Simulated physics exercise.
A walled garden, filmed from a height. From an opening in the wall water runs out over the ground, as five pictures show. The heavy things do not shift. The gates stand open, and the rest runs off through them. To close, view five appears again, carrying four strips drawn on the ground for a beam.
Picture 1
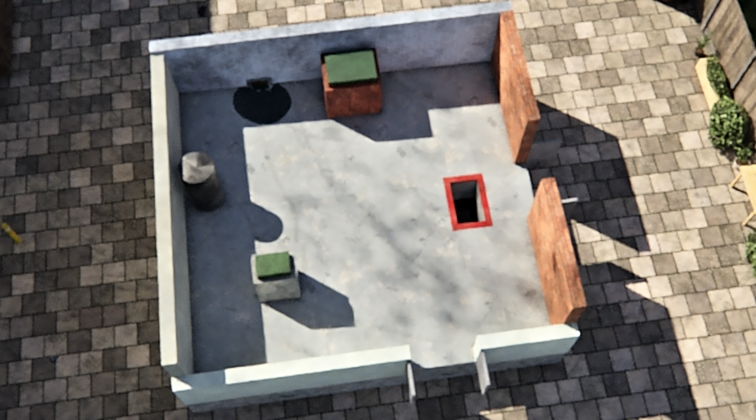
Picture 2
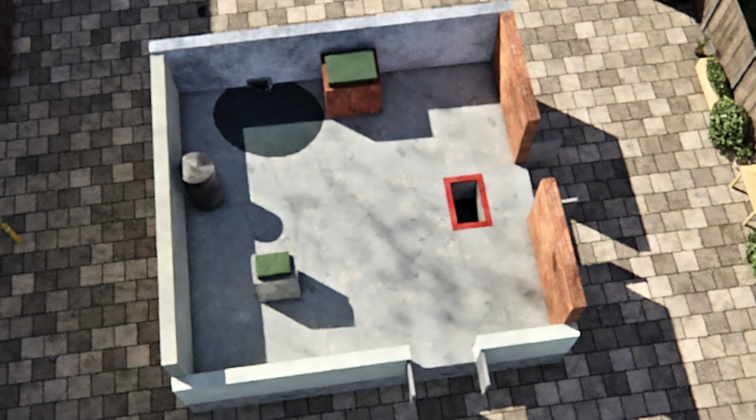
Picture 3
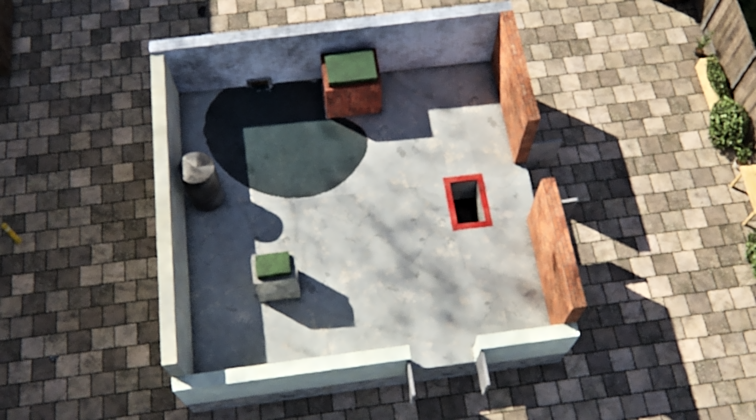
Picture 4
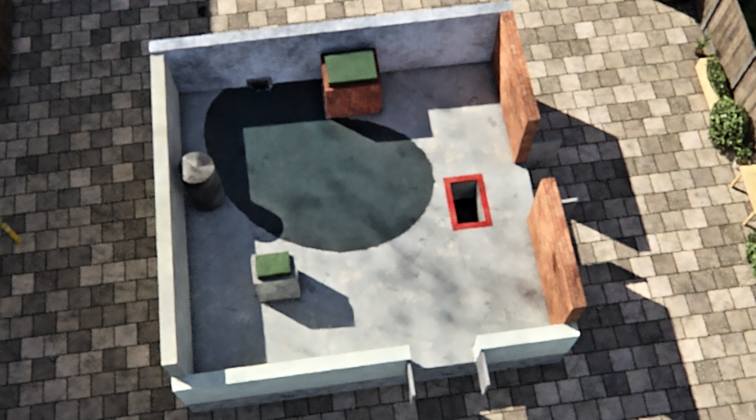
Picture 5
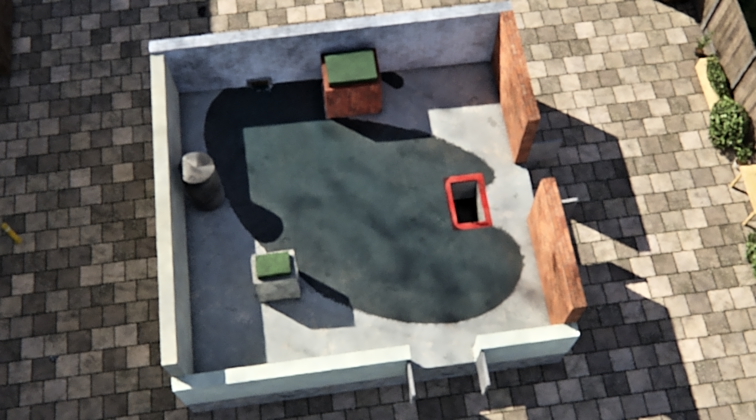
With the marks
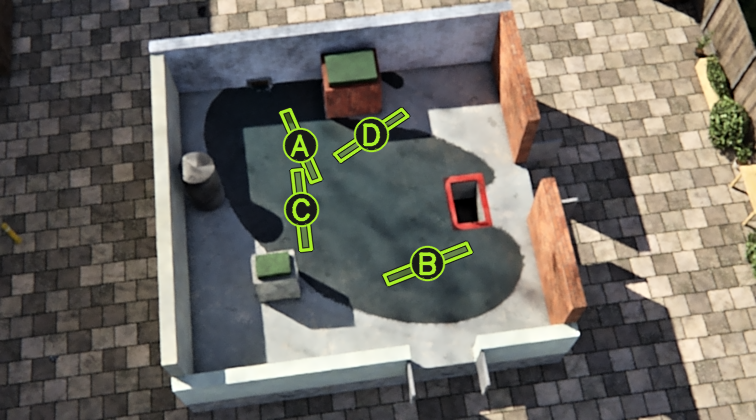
Dark water spreads from the back wall across the walled yard and reaches the red-edged gully.
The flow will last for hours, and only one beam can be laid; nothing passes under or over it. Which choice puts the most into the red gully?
B.
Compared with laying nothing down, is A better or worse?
Worse.
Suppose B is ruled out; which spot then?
Spot C.
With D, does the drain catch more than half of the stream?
No.
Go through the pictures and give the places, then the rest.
The first frame shows outfall at (259, 82); red gully at (468, 202); open gate at (440, 353); open gate at (520, 191); 2 % of the ground under water, visible out to (262, 119); red gully still dry.
In the second frame, 7 % of the ground under water, visible out to (287, 150); red gully still dry.
In the third frame, 15 % of the ground under water, visible out to (353, 167); red gully still dry.
In the fourth frame, 29 % of the ground under water, visible out to (405, 223); red gully still dry.
In the fifth frame, 47 % of the ground under water, visible out to (499, 297); red gully taking water.
In lime, A from (285, 111) to (315, 180); B from (386, 279) to (468, 247); C from (306, 249) to (297, 170); D from (337, 157) to (404, 112).
With A, about 21 % of the stream goes into the red gully, about 79 % out by the gates.
With B, about 52 % of the stream goes into the red gully, about 42 % out by the gates.
With C, about 30 % of the stream goes into the red gully, about 68 % out by the gates.
With D, about 20 % of the stream goes into the red gully, about 79 % out by the gates.
